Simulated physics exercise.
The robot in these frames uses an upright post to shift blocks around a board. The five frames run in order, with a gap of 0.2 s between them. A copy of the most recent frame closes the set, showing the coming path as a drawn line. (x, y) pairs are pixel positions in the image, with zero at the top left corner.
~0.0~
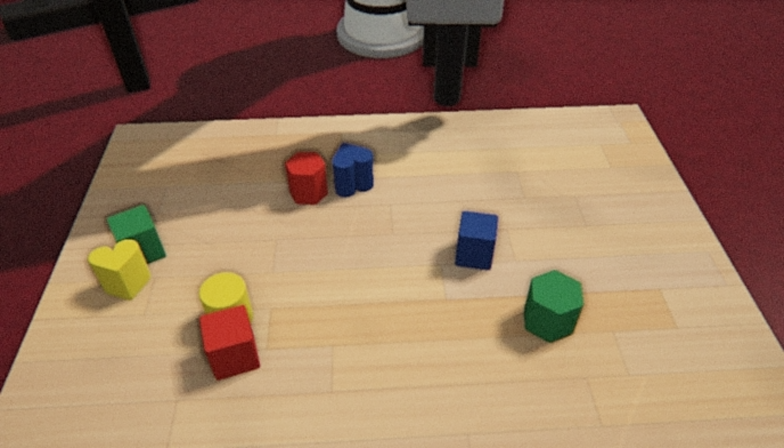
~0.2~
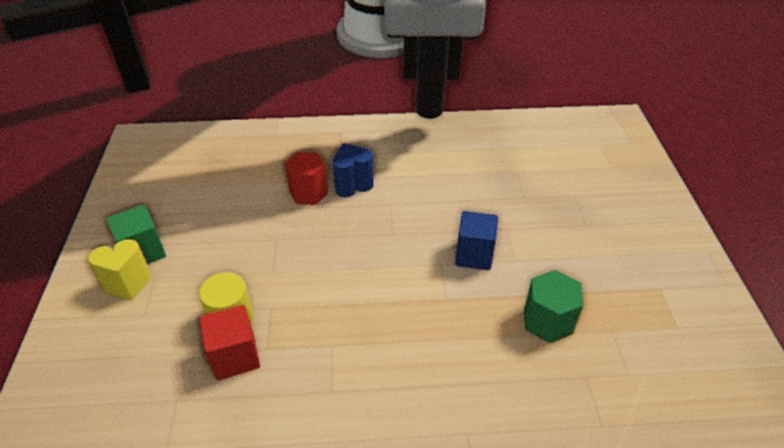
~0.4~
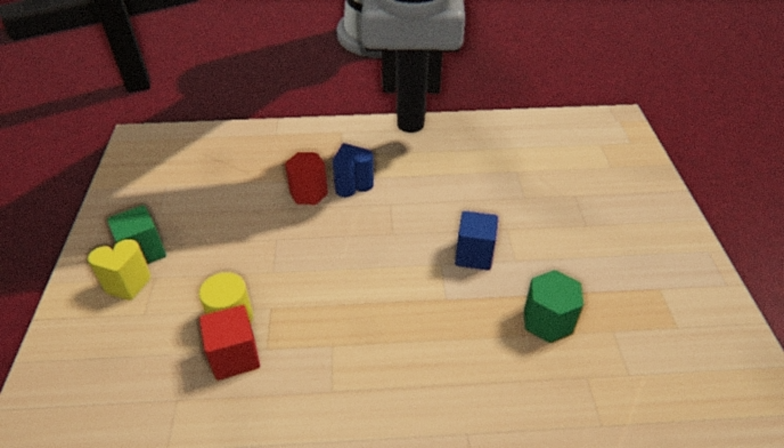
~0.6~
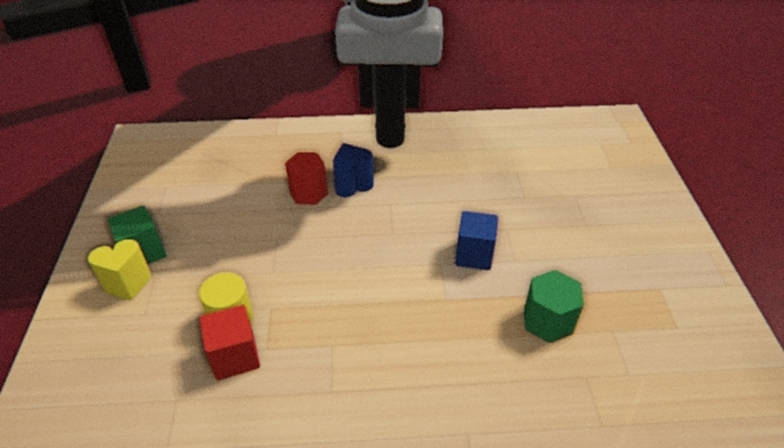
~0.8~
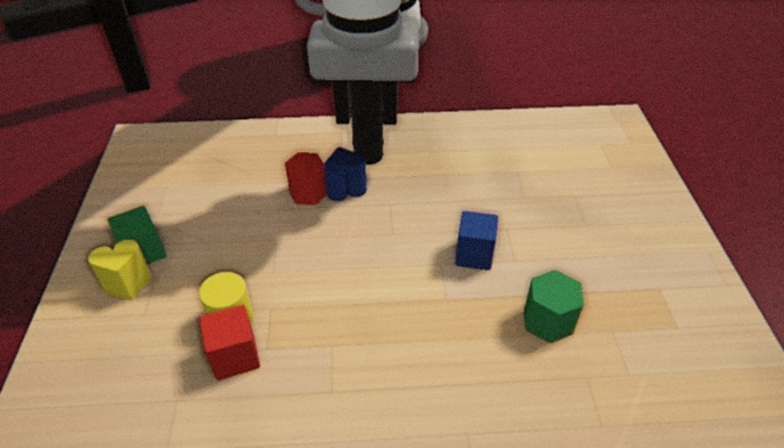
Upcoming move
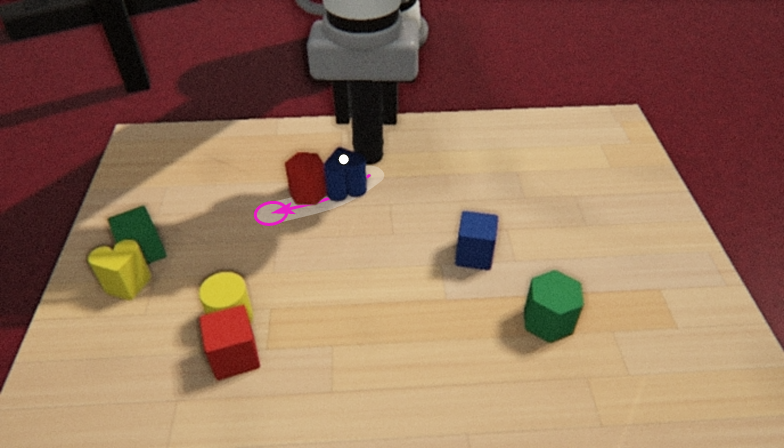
A robot arm with a black post moved in from the back of a wooden board, drifting left and closer, until it nudged the blue heart slightly toward the red hexagonal block, while other blocks stayed still.
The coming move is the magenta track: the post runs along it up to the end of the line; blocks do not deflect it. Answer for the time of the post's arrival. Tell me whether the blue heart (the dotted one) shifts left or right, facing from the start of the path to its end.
To the path's left.
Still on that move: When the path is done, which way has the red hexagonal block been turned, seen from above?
Turns clockwise.
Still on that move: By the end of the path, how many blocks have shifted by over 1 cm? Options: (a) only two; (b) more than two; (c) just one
Answer: A.
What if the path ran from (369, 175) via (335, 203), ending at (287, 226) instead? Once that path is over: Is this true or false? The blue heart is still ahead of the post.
The statement is true.
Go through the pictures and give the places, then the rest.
Tip of the post at (447, 100), middles of tops, red hexagonal block at (305, 163), blue heart at (351, 155), in the first picture.
Post at (429, 112), nothing pushed, in the second picture.
Post at (411, 126), nothing pushed, in the third picture.
Post at (390, 141), nothing pushed, in the fourth picture.
Post at (369, 157), red hexagonal block at (304, 163), blue heart at (344, 159), in the fifth picture.
The line goes from (369, 175) over (326, 199) to (271, 213); the dot is on the blue heart.
The first path, step by step. One third of the way, post at (341, 174); red hexagonal block at (289, 167), turned 55° clockwise; blue heart at (317, 178).
Two thirds of the way, post at (306, 186); red hexagonal block at (270, 168), turned 80° clockwise; blue heart at (291, 195), turned 15° anticlockwise.
At the end, post at (267, 195); red hexagonal block at (246, 166), turned 140° clockwise; blue heart at (279, 203), turned 50° anticlockwise.
